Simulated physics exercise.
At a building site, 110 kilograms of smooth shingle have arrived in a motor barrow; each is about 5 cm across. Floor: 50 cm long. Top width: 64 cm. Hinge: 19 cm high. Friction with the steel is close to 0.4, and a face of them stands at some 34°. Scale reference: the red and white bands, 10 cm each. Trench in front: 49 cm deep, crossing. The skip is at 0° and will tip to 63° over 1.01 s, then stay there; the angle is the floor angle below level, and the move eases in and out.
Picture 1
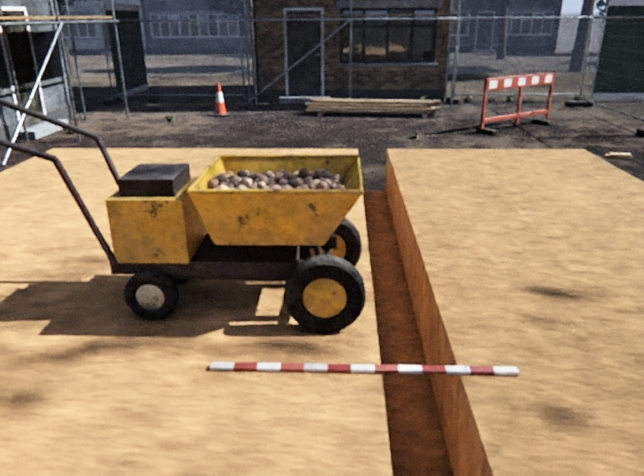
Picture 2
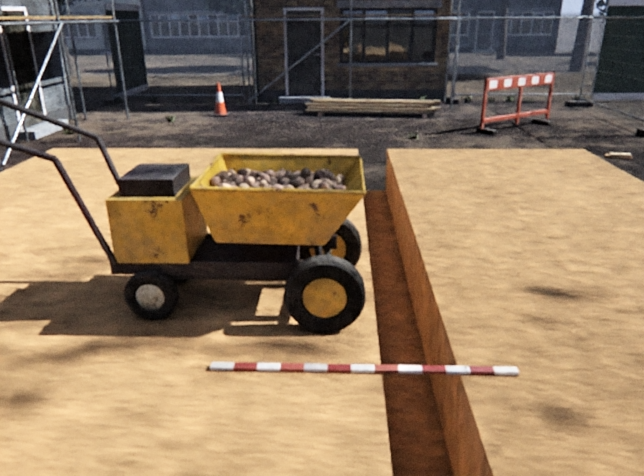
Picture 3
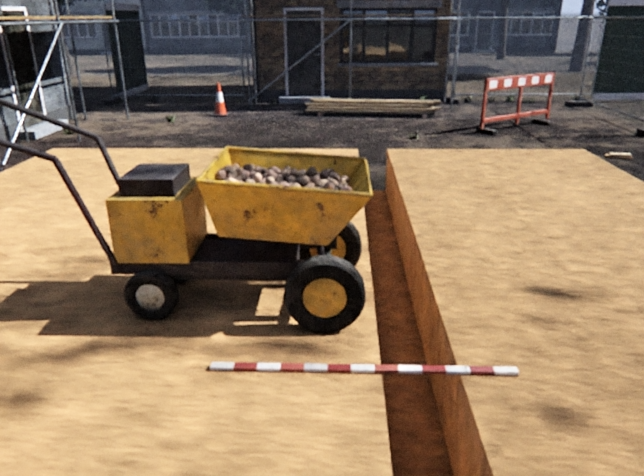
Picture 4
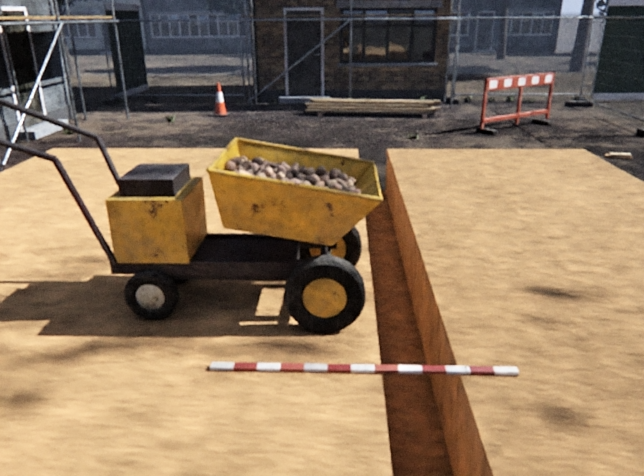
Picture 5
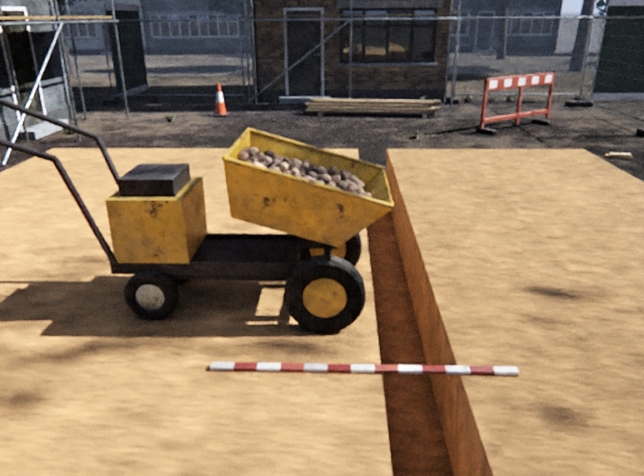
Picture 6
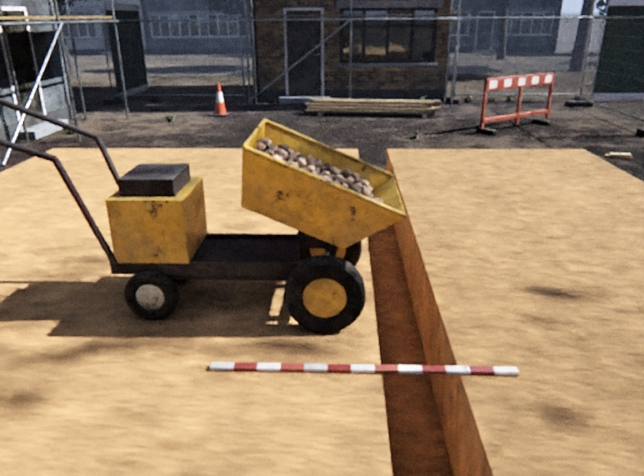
Yellow dumper loaded with stones standing beside a trench, its skip slowly tilting forward to the right as the rear rises.
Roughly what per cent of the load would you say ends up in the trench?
I'd say 21 per cent ends up in the trench.
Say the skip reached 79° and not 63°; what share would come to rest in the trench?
Near 20 per cent then.
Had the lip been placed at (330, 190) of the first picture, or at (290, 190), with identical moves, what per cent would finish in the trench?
The first start gives about 45 per cent, the second about 80.
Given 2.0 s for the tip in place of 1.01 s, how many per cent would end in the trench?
30 per cent.
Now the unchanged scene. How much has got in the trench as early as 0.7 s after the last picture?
Roughly 0% by that time.
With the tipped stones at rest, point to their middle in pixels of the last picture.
Roughly (472, 299), I'd say.
Then, 0.3 s after the last picture the floor is at 53°, 100 % in the skip; the foremost stones are at (425, 239).
Then, 0.7 s after the last picture the floor is at 63°, 78 % in the skip, 1 % in the trench, 22 % past the trench; the foremost stones are at (506, 310).
Then, 1.0 s after the last picture the floor is at 63°, 45 % in the skip, 1 % in the trench, 54 % past the trench; the foremost stones are at (604, 311).
Then, 3.0 s after the last picture the floor is at 63°, 16 % in the skip, 21 % in the trench, 63 % past the trench; the foremost stones are past the picture's edge.
